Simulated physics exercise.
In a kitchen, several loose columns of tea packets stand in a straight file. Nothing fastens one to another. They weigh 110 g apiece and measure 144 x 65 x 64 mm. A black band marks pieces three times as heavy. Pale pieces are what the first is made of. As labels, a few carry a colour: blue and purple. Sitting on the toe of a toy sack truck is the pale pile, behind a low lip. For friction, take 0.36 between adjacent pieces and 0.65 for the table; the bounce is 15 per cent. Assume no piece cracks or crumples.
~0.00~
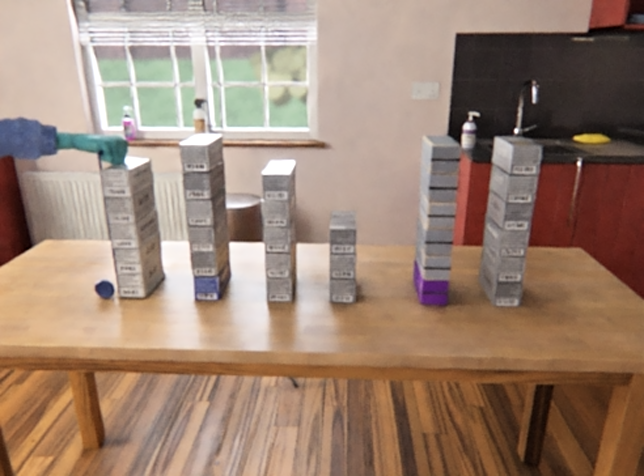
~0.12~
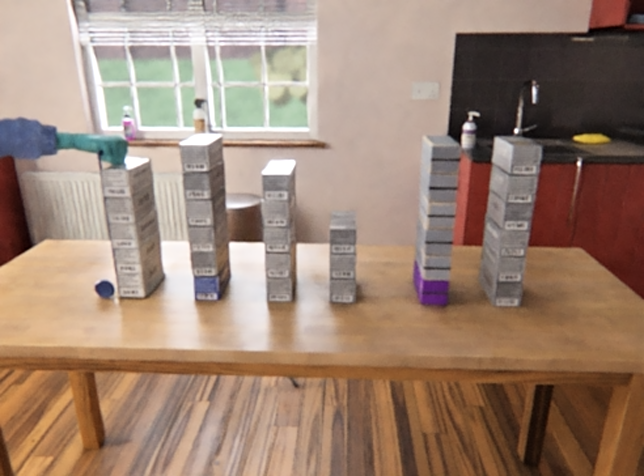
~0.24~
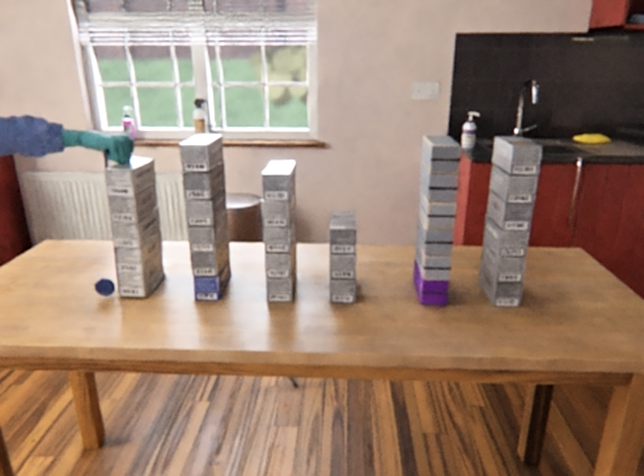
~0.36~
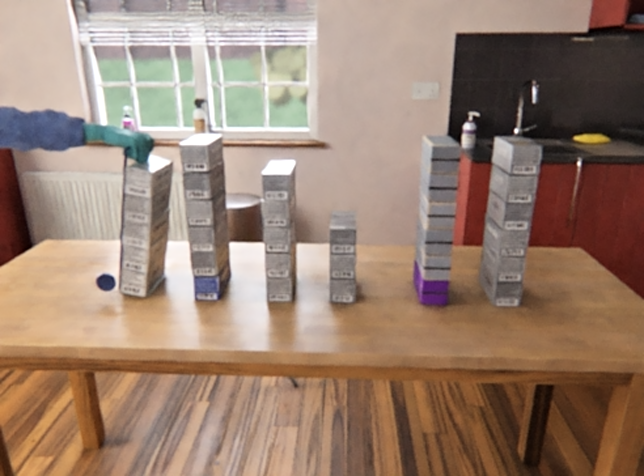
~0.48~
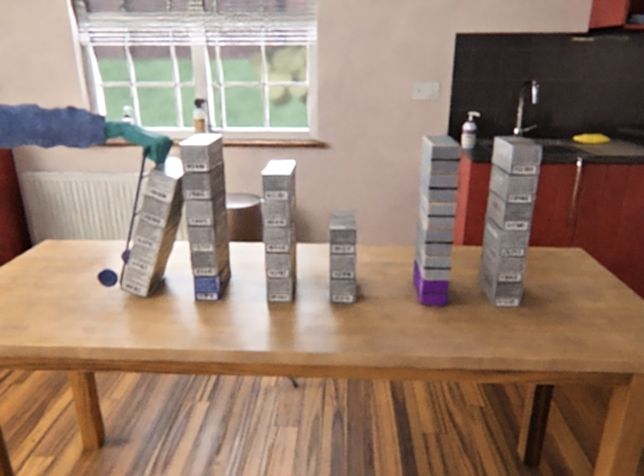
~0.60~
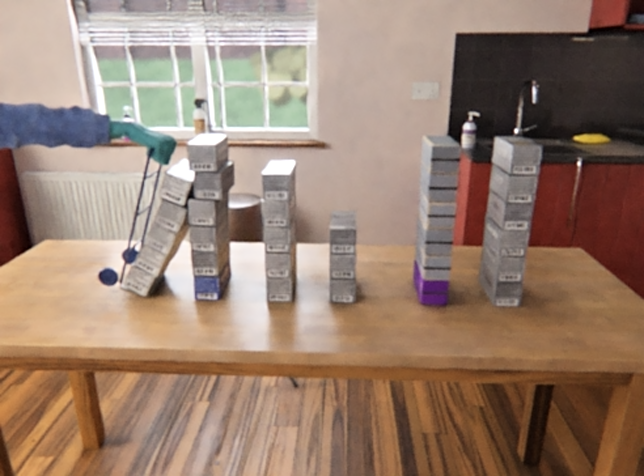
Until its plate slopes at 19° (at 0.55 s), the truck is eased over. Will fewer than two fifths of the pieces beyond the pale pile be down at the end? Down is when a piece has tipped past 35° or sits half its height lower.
No.
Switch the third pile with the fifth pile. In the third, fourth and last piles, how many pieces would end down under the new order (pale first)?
Down per pile: Third 6, fourth 3, last 6.
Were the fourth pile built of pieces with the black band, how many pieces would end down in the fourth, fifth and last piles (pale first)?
Count down, pile by pile - fourth 3, fifth 6, last 5.
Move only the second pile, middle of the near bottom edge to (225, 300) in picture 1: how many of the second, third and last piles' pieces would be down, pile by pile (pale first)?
Pile tally - second: 5, third: 4, last: 0.
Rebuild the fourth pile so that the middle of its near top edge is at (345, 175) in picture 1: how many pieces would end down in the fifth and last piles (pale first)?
Down by pile: Fifth 6, last 5.
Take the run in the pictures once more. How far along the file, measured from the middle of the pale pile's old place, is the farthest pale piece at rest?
About 32 cm.
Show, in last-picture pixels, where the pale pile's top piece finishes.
It should be centred near (260, 238) in the final frame.
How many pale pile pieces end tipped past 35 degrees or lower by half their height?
Count: 5.
By 1.04 s, 5 of the pale pile down; 4 of the 26 other packets down; blue packet tilted 39°.
By 1.76 s, 5 of the pale pile down; 14 of the 26 other packets down; blue packet tilted 49°; purple packet tilted 23°.
By 2.60 s, 5 of the pale pile down; 25 of the 26 other packets down; blue packet tilted 49°; purple packet tilted 48°.
When it is over (3.4 s), 5 of the pale pile down; 25 of the 26 other packets down; blue packet tilted 49°; purple packet tilted 45°. That is 96 per cent. In pixels of the last frame, middles, blue packet near (227, 272), purple packet near (444, 276).
